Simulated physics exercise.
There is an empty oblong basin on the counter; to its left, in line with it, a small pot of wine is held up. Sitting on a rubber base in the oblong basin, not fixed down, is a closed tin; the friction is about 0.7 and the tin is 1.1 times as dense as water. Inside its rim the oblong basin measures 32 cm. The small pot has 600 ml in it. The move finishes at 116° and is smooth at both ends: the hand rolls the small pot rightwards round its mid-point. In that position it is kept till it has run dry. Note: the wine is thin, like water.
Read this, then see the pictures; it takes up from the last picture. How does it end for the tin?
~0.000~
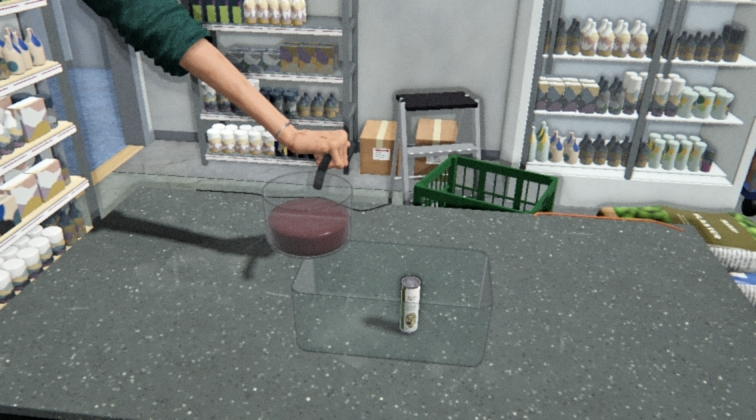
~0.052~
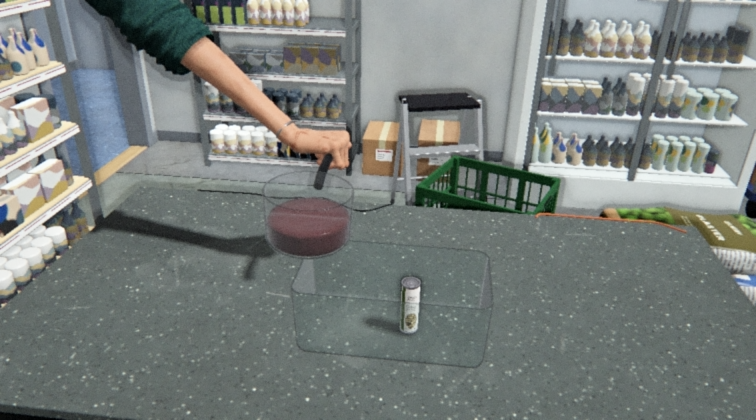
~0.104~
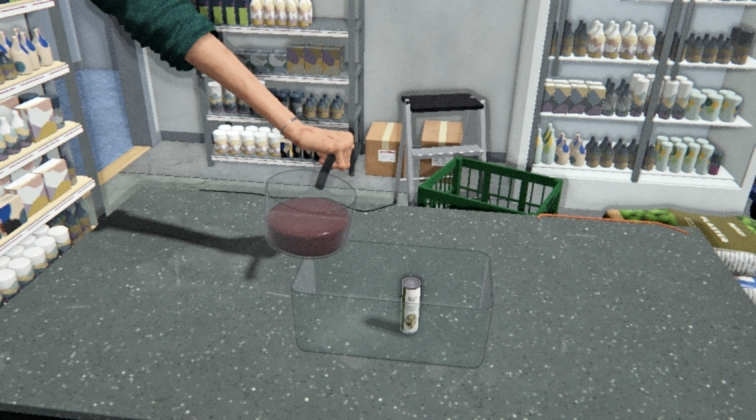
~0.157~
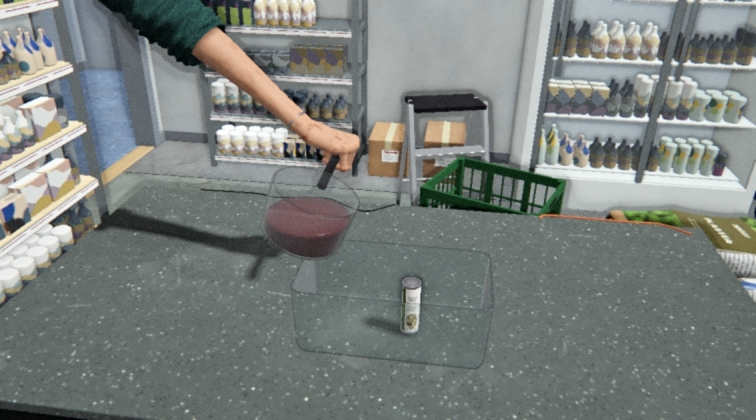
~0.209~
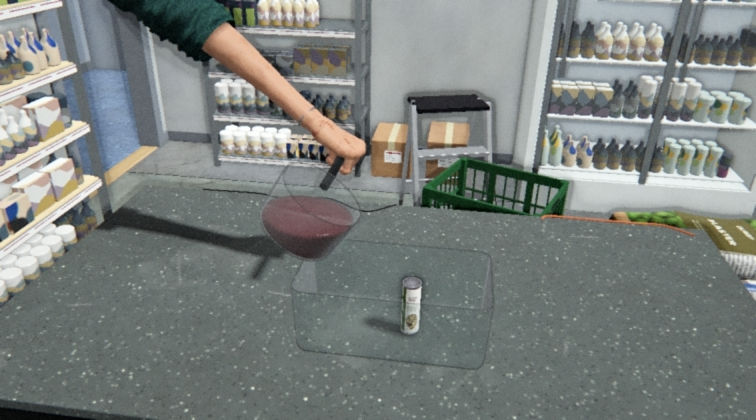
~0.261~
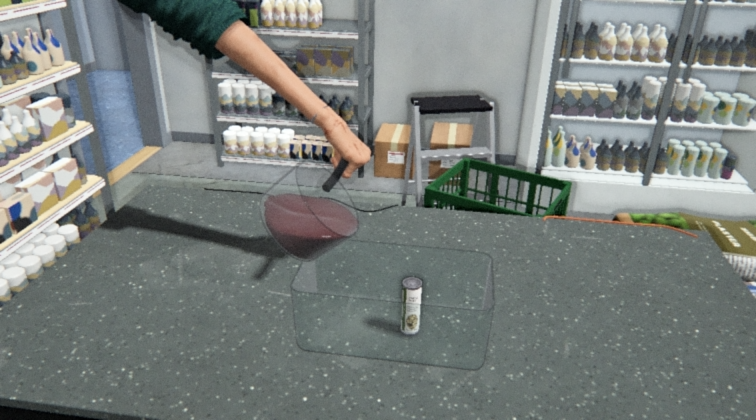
It will weather it.
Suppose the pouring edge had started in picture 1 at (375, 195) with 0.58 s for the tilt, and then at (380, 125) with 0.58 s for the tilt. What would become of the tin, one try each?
Trial 1 - tin tips; trial 2 - tin tips.
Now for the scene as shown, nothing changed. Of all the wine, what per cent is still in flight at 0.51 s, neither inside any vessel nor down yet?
I'd say close to 18 per cent.
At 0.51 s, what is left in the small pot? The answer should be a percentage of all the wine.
Roughly 24 per cent.
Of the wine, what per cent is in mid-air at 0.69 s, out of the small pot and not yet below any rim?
Something like 3 per cent of the total.
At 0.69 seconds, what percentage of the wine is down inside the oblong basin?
That comes to about 92 percent.
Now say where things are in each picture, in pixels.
Tilt 0°; pouring edge (352, 194); surface from (269, 211) to (350, 217); the oblong basin's rim runs from (302, 264) to (490, 279); the tin's top is at (411, 284), in the first picture.
Tilt 2°; pouring edge (353, 196); surface from (269, 211) to (350, 217), in the second picture.
Tilt 9°; pouring edge (355, 201); surface from (268, 210) to (350, 217), in the third picture.
Tilt 20°; pouring edge (358, 209); surface from (267, 208) to (351, 218), in the fourth picture.
Tilt 33°; pouring edge (359, 219); surface from (265, 203) to (354, 220), in the fifth picture.
Tilt 49°; pouring edge (357, 231); surface from (268, 198) to (358, 223), in the sixth picture.
By 0.51 s the tilt is 112° and 24 per cent is still to pour; the tin stands where it began.
By 0.69 s the tilt is 116° and 4 per cent is still to pour; the tin stands where it began.
By 0.88 s the tilt is 116° and 0 per cent is still to pour; the tin stands where it began.
By 1.08 s the tilt is 116° and 0 per cent is still to pour; the tin stands where it began.
At rest the tin stands where it began.
